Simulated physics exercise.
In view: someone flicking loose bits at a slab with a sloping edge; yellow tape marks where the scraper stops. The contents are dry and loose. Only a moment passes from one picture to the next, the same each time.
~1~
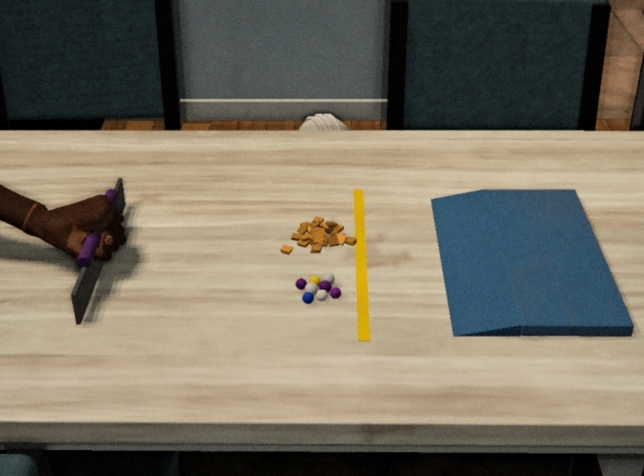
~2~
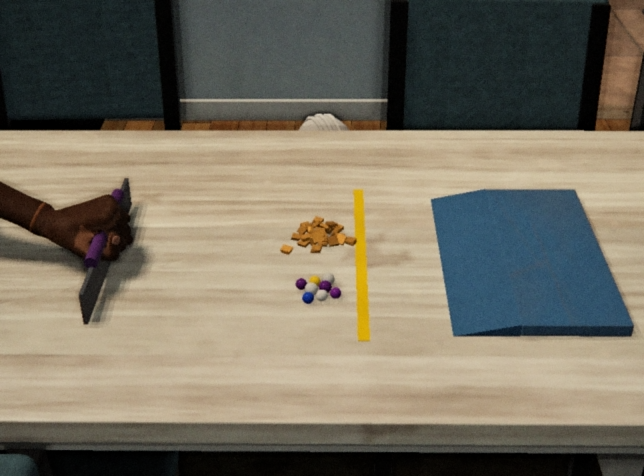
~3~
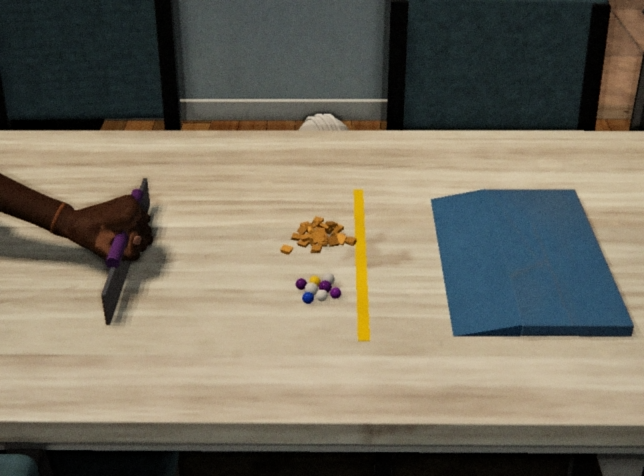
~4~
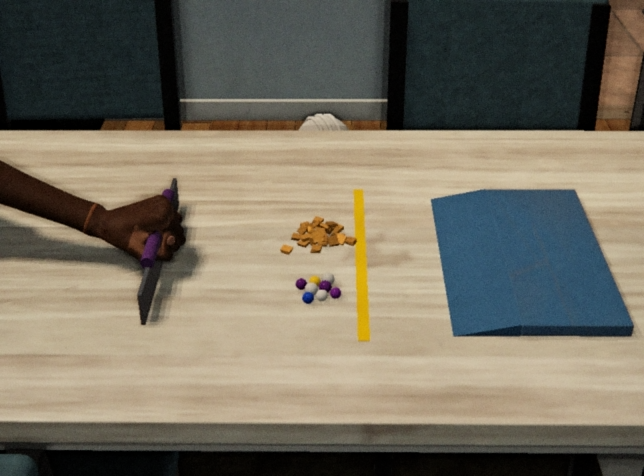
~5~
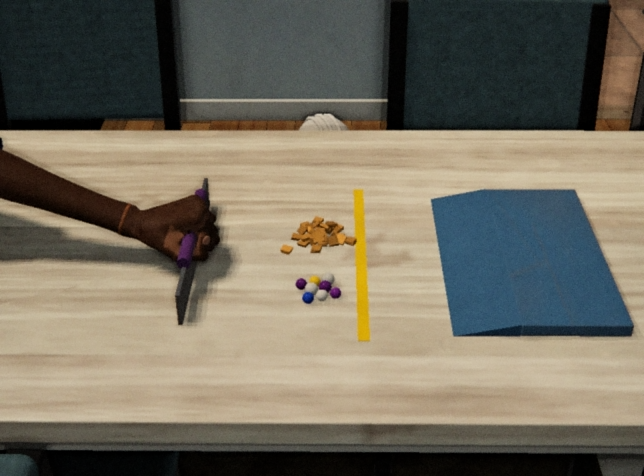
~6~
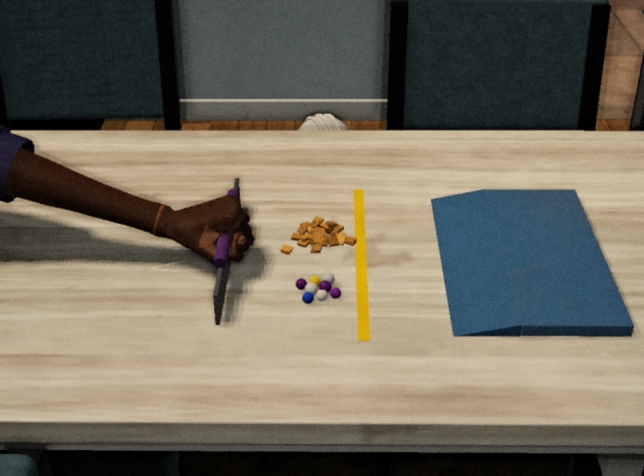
On a pale wooden table, a hand grips a dark scraper with a purple handle at the left, apart from a pile of orange-brown squares, a cluster of small marbles, a yellow tape line and a blue slab. The hand shifts slightly, then slides the scraper steadily rightward, closer to the unmoving piles.
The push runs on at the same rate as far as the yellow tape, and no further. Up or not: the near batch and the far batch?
The near batch gets up on to the slab, in part at least and the far batch never reaches the slab.
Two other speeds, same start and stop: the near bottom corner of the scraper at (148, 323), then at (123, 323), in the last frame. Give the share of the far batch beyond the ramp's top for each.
The first gives 0 %, the second 0 %.
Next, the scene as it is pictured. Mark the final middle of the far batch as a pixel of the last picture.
Roughly at (430, 235).
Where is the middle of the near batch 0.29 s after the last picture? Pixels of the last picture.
Near (405, 284).
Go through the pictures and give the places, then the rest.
Scraper near (79, 300), at rest; yellow tape near (359, 196); top of the ramp near (520, 315); near batch near (325, 287), a few glass marbles; far batch near (322, 234), some cereal squares, in the first frame.
Scraper near (86, 300); far batch near (322, 234), in the second frame.
Scraper near (109, 300); near batch near (325, 287), in the third frame.
Scraper near (144, 300); far batch near (322, 234), in the fourth frame.
Scraper near (181, 300); near batch near (325, 287), in the fifth frame.
Scraper near (218, 300); yellow tape near (359, 196); top of the ramp near (520, 315); near batch near (325, 287); far batch near (322, 234), in the sixth frame.
Then, 0.14 s on from there, scraper still moving, near (309, 231); near batch the whole lot short of the ramp; far batch the whole lot short of the ramp.
Then, 0.29 s on from there, scraper stopped at the yellow tape; near batch the whole lot short of the ramp; far batch the whole lot short of the ramp.
Then, 0.57 s on from there, scraper stopped at the yellow tape; near batch the bulk past the top, a little on the ramp; far batch a little on the ramp, the bulk short of the ramp.
In the end, scraper stopped at the yellow tape; near batch the whole lot past the top; far batch none at all past the top, a little on the ramp, the bulk short of the ramp.
